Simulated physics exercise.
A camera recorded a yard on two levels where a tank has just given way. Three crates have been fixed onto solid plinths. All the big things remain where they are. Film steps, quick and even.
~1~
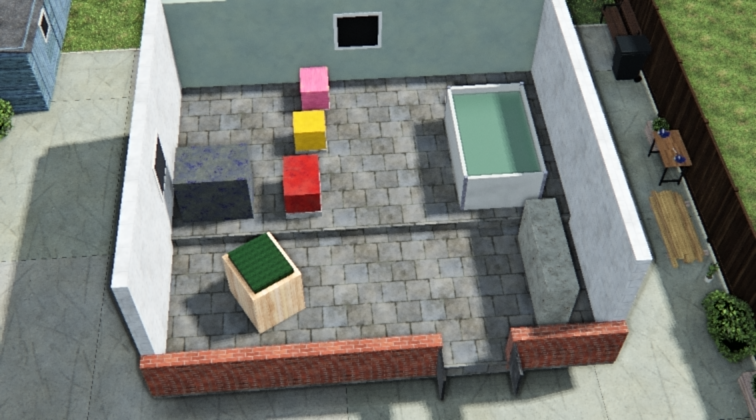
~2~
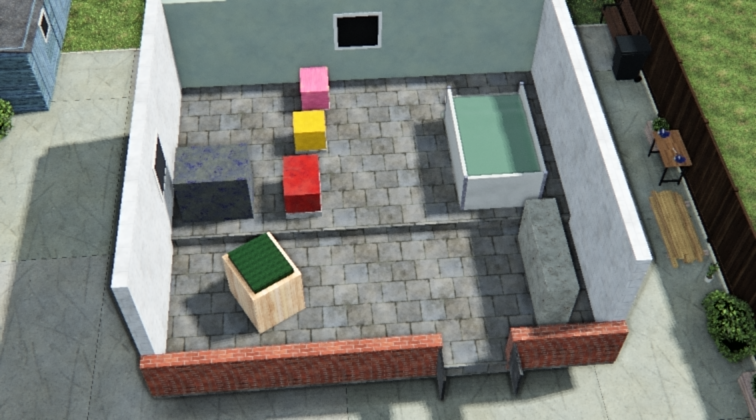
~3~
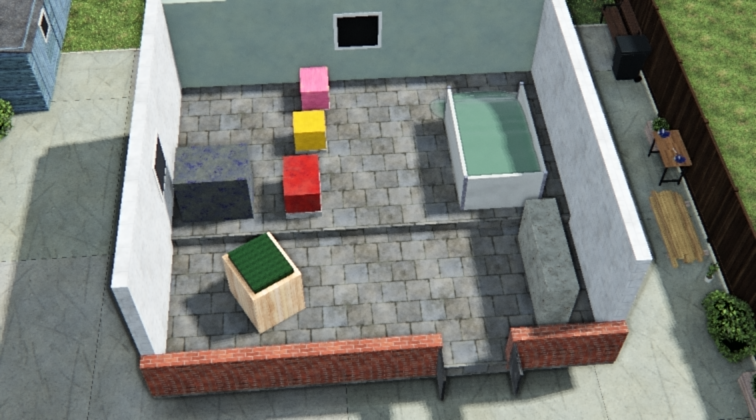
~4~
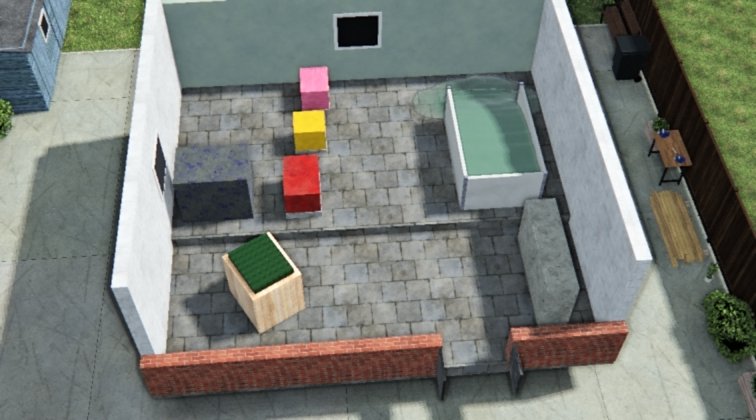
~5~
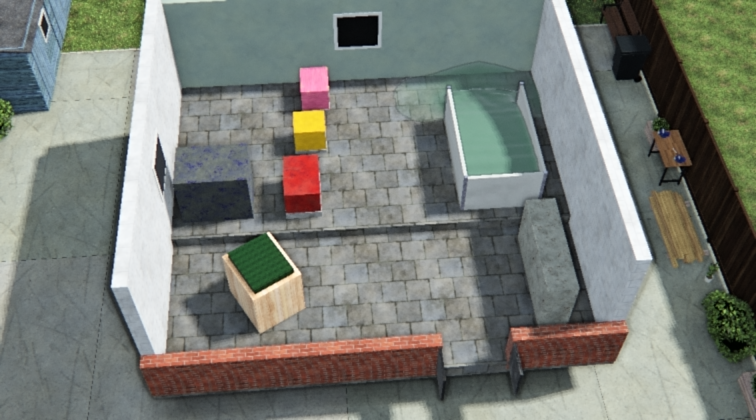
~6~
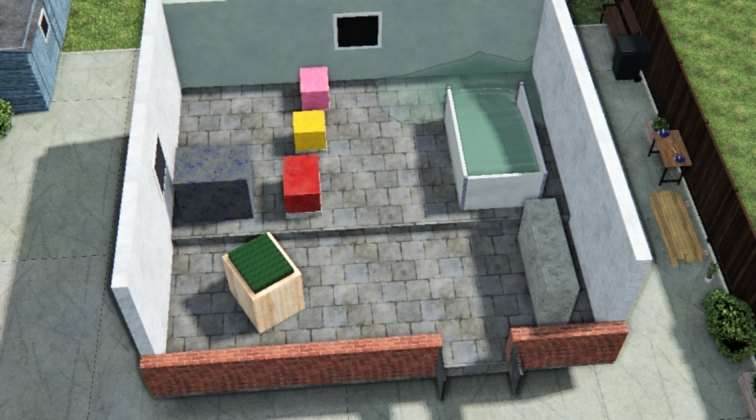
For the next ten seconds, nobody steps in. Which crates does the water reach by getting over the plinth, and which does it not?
In order: The yellow crate is flooded, the pink crate is flooded, the red crate is not flooded.
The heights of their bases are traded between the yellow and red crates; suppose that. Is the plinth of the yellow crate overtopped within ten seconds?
Then: The yellow crate is soaked.
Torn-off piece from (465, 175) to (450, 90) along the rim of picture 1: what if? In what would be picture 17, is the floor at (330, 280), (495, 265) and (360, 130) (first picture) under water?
In sequence: Inundated, untouched, inundated.
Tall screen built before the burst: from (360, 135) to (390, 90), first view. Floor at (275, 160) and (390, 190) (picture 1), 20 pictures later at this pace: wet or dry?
In order, I'd call them bare and inundated.
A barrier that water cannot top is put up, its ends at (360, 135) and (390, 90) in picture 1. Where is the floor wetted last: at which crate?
I'd say the red-painted one comes last.
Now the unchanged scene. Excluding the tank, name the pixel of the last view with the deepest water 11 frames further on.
I'd go with (524, 75) as the deepest place.
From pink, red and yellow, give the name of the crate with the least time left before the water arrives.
I'd pick the pink-painted one.
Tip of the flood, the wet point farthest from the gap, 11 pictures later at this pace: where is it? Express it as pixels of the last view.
About (224, 90).
A moment on, water covers 15 % of the floor; the yellow crate not reached, the pink crate water round its plinth, the red crate not reached.
Next, water covers 20 % of the floor; the yellow crate water round its plinth, the pink crate water round its plinth, the red crate not reached.
Then, water covers 45 % of the floor; the yellow crate water round its plinth, the pink crate water round its plinth, the red crate water round its plinth.
Later, water covers 80 % of the floor; the yellow crate water round its plinth, the pink crate water round its plinth, the red crate water round its plinth.
In the end, water covers 95 % of the floor; the yellow crate was topped, the pink crate was topped, the red crate stayed above the water.
